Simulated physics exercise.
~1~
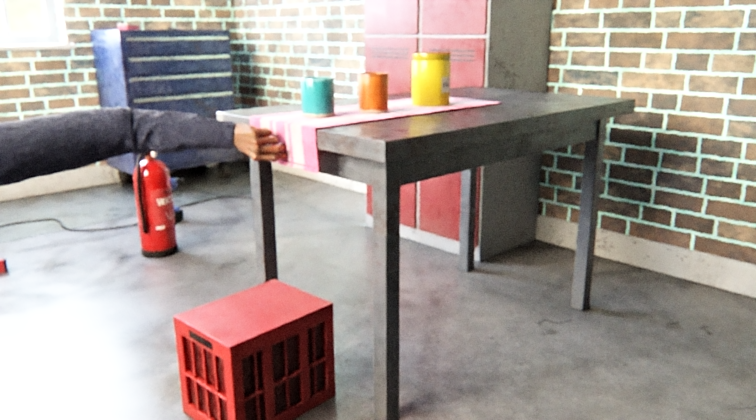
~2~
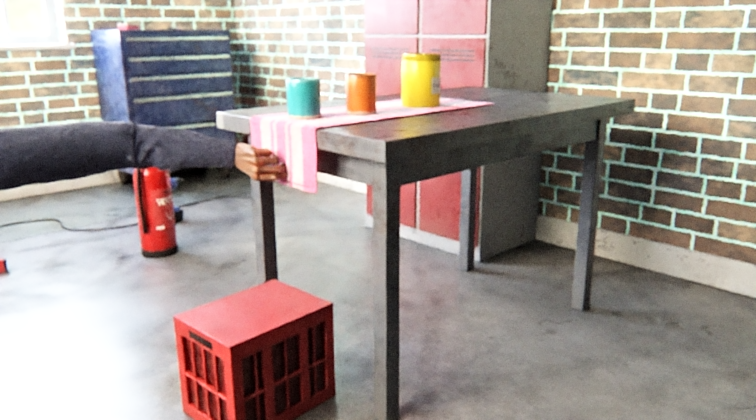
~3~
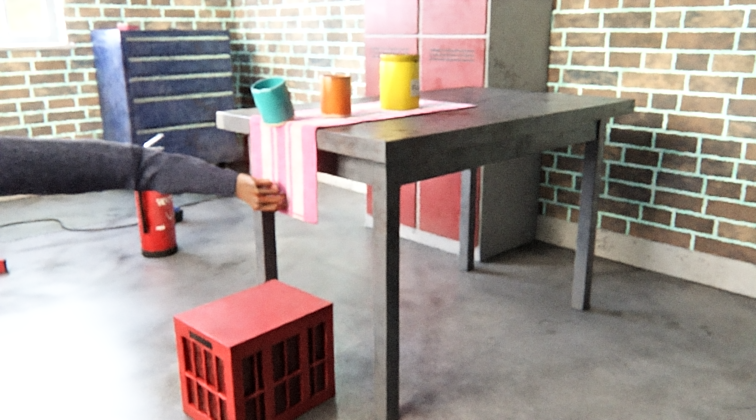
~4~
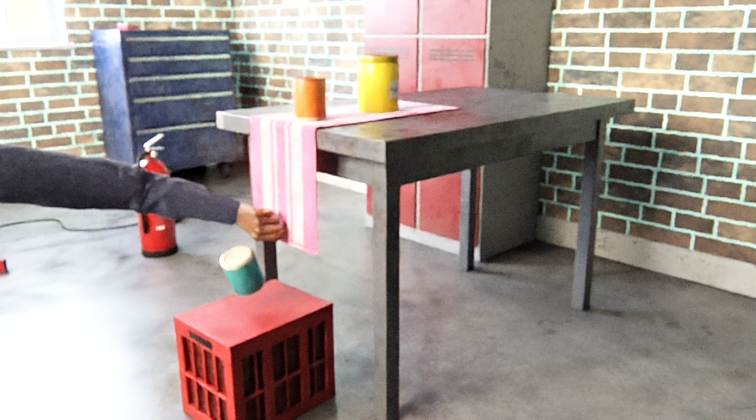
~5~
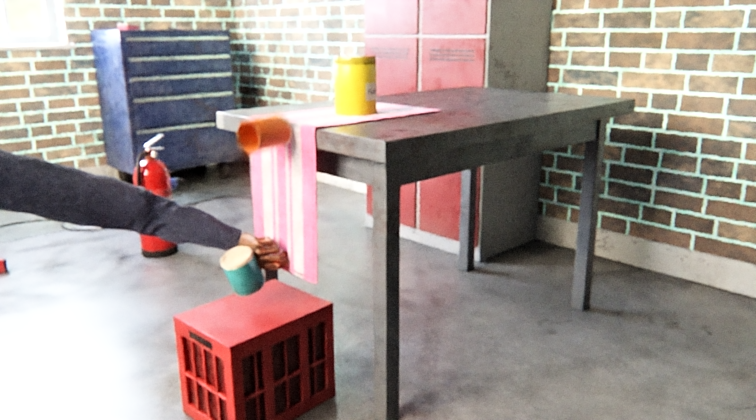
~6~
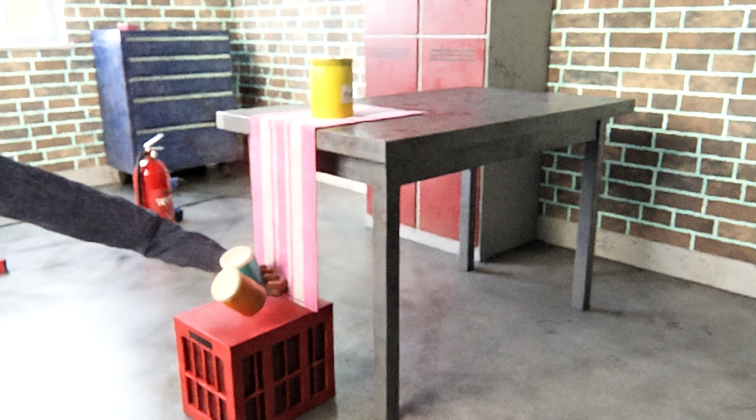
To begin with, a turquoise mug, an orange mug and a yellow canister stand in a row on a pink towel laid across a grey table, with a red crate on the floor below. A hand reaching in from the left slowly draws the towel's hanging end downward, carrying all three toward the table's edge. The turquoise mug tilts at the edge and drops toward the crate. The orange mug tips onto its side and falls after it. Finally, the hem reaches the crate, both mugs are down beside the hand, and the yellow canister remains upright on the table.
